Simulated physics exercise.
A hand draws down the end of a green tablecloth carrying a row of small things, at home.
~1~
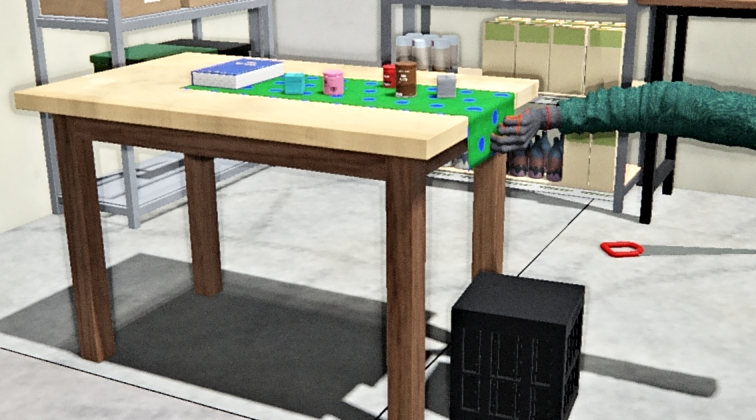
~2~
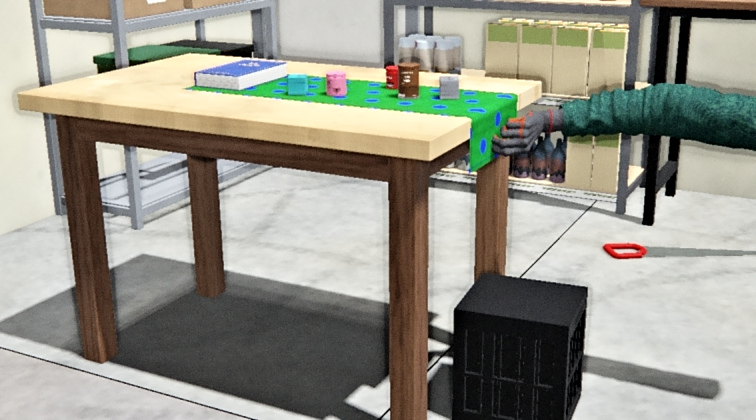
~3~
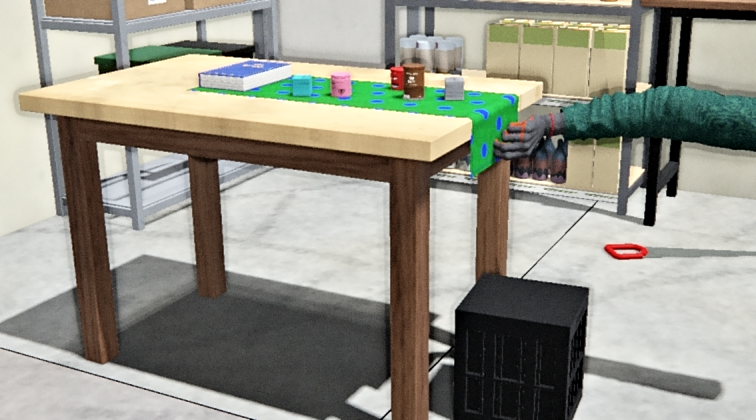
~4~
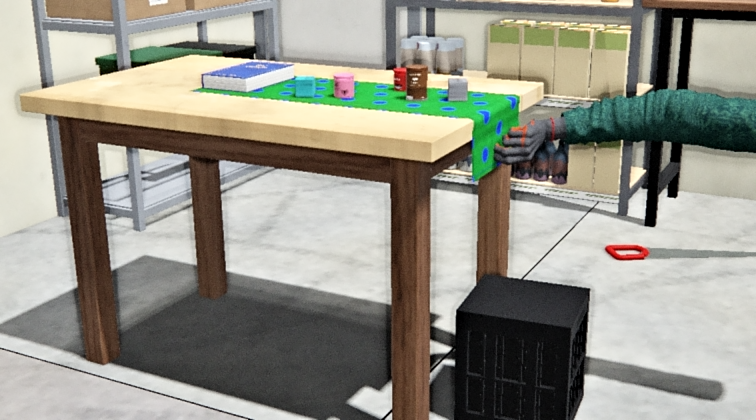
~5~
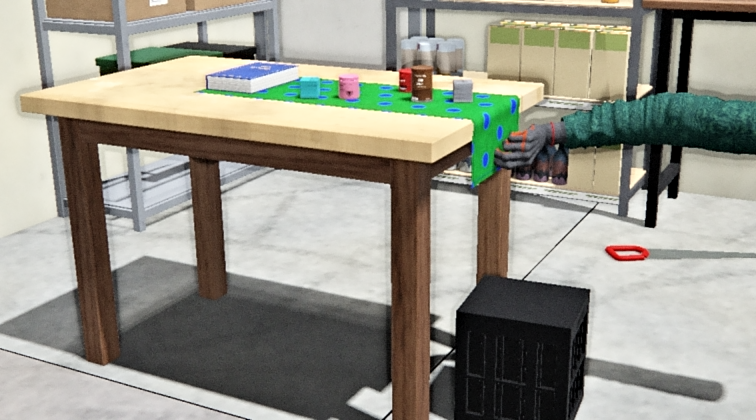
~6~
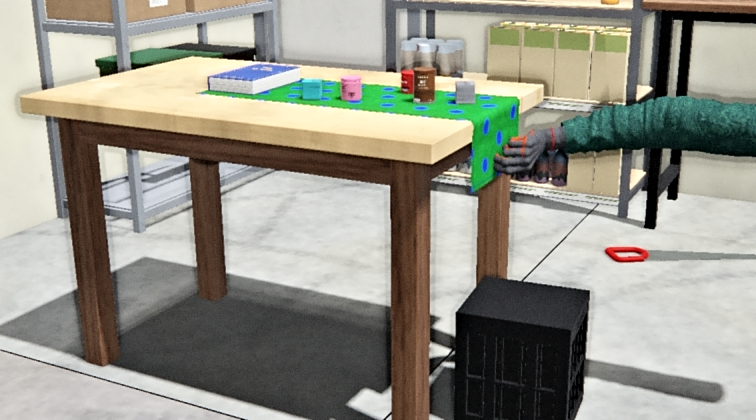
A gloved hand pulls a green tablecloth down the table's edge, drawing small objects rightward.
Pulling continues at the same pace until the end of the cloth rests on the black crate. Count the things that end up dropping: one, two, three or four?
Only three fail to stay up.
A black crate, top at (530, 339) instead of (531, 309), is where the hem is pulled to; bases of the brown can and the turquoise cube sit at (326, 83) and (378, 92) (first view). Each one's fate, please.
Brown can stays, turquoise cube is gone.
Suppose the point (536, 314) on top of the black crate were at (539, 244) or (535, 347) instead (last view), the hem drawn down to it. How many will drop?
Respectively 1 and 4.
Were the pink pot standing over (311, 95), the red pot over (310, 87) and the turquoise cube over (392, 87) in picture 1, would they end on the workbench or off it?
The pink pot will stay where it is, the red pot will stay where it is, and the turquoise cube will end up down.
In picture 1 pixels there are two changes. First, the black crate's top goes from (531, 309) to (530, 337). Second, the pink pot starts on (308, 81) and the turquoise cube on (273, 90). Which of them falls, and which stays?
Pink pot stays, turquoise cube stays.
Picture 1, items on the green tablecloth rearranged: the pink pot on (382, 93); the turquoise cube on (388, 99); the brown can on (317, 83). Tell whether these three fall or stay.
Pink pot: Off. Turquoise cube: Off. Brown can: Still up.
Soon after, hem near (497, 253); grey cube gone.
Then, hem on the crate; grey cube, brown can and red pot gone.
At rest, hem on the crate; grey cube, brown can and red pot gone. Over the edge go three.
